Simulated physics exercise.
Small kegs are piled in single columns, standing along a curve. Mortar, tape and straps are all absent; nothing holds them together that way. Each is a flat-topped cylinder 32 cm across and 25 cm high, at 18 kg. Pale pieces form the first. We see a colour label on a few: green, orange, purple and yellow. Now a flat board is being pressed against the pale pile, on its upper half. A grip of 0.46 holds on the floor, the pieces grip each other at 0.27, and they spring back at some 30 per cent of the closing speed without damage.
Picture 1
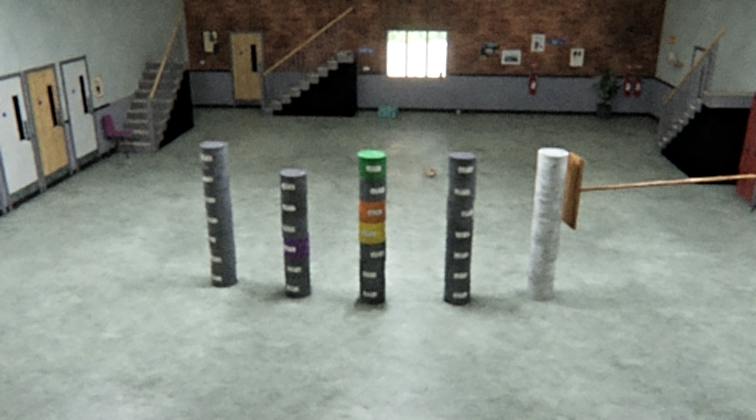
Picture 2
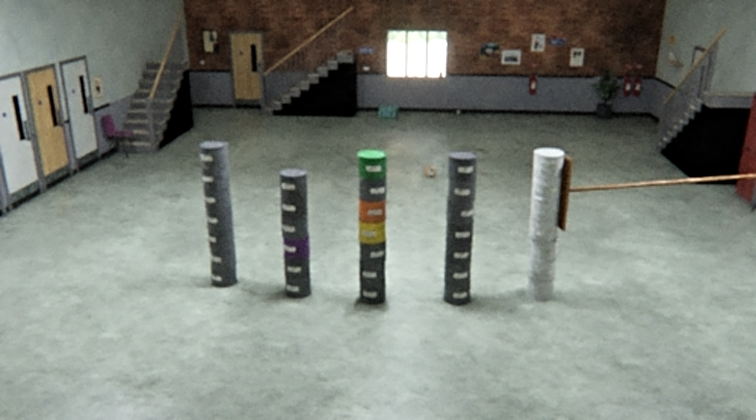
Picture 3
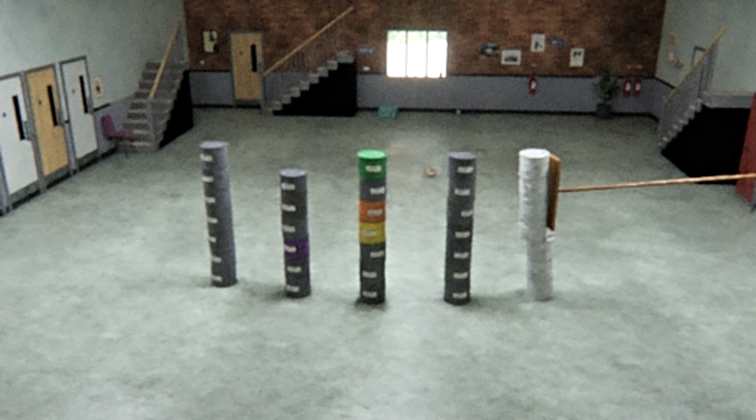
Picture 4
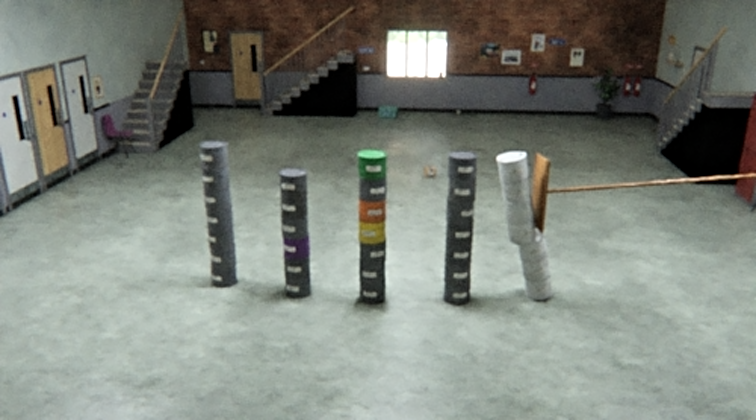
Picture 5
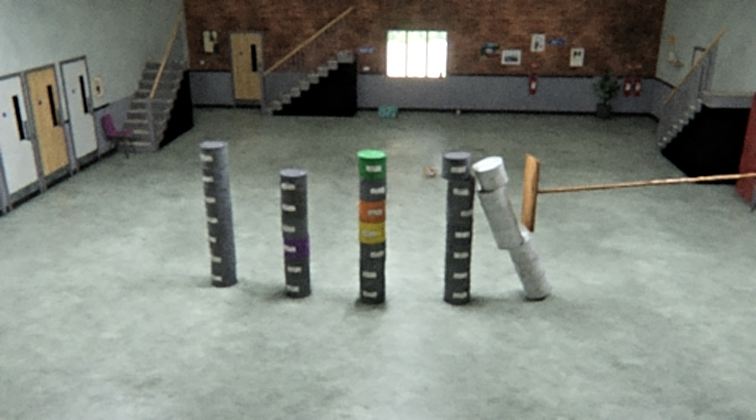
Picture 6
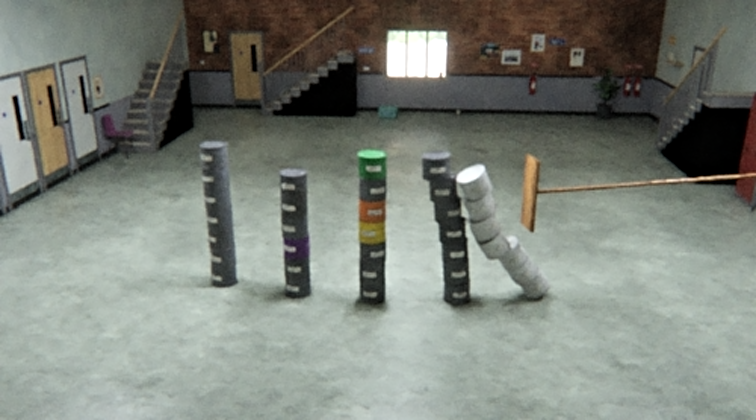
In a large hall, a flat board on a pole pushed leftward against the upper half of the pale stack, which bent and leaned into the dark stack beside it, making that one lean slightly too.
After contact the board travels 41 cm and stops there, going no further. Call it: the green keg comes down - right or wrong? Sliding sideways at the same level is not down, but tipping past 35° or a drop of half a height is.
Right, it comes down.
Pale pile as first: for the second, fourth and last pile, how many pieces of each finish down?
The second pile gives 6, the fourth 6, the last 7.
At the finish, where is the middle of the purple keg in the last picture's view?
Its centre ends up near pixel (265, 252) in the last picture.
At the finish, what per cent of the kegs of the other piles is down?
95 per cent.
Then, 1.00 s past the last view, 7 of the pale pile down; 6 of the 27 other kegs down; green keg 18° from how it stood, 12 cm lower; yellow keg 22° from how it stood, 9 cm lower.
Then, 2.34 s past the last view, 7 of the pale pile down; 19 of the 27 other kegs down; green keg on its side; purple keg on its side.
In the end, 7 of the pale pile down; 25 of the 27 other kegs down; green keg on its side; orange keg on its side; yellow keg on its side. From the last view, middles, orange keg near (169, 355).
